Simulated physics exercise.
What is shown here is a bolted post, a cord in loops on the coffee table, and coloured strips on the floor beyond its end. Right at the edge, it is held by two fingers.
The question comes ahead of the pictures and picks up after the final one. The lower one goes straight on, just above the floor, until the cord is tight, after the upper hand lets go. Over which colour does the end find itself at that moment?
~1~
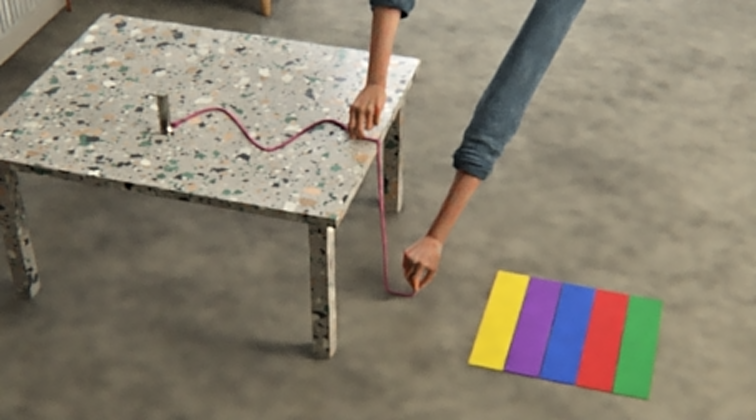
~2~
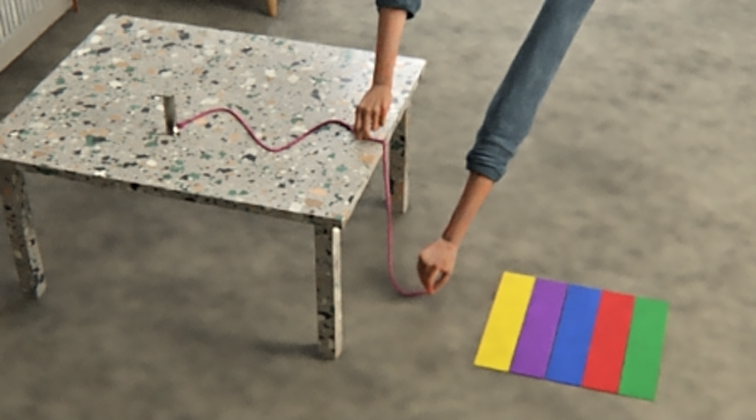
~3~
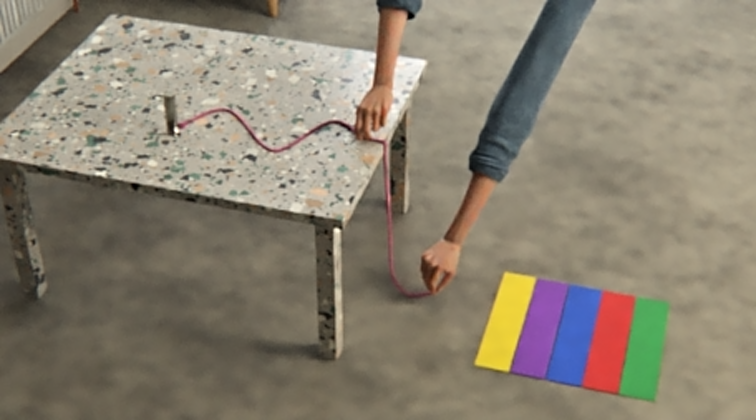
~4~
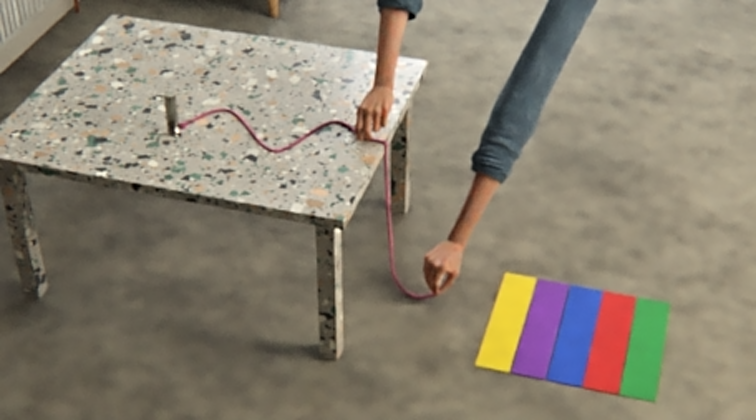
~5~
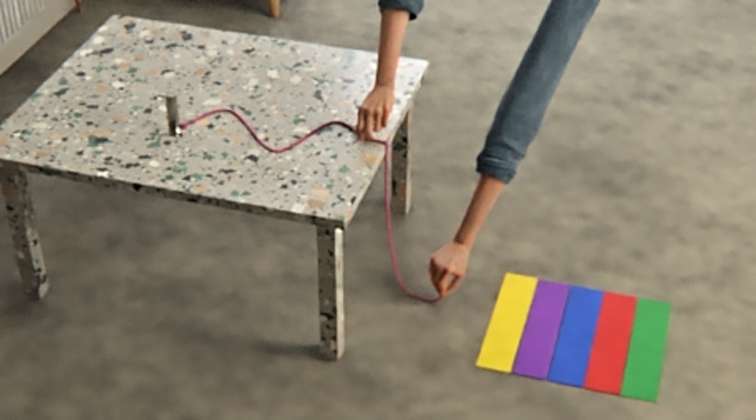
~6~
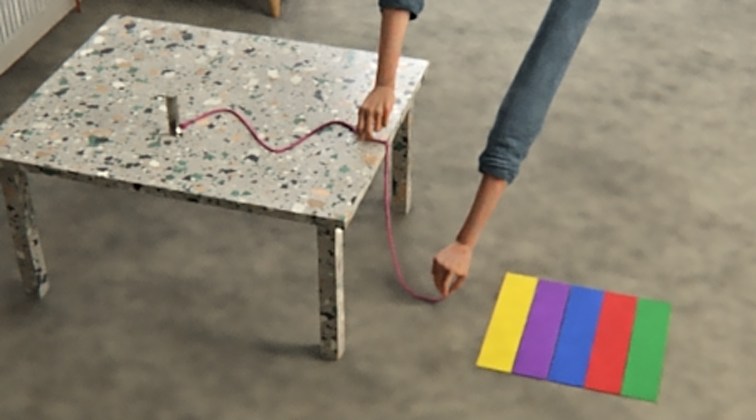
I would say over green.
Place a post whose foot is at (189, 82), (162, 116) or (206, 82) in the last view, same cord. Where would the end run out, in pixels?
In pixels, the answers are (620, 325), (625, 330) and (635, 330).
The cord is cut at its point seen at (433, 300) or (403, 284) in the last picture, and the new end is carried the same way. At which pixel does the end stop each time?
Roughly (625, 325), then roughly (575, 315).
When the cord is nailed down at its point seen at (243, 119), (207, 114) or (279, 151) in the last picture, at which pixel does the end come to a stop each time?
(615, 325), (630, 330), (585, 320).
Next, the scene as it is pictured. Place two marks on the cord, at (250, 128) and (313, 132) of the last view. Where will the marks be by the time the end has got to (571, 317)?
(281, 130) for the first, (377, 146) for the second.
A little later, end near (571, 317); over blue.
Next, end near (619, 326); over red.
When it is tight, end near (648, 332); over green. It gets as far as the green strip.
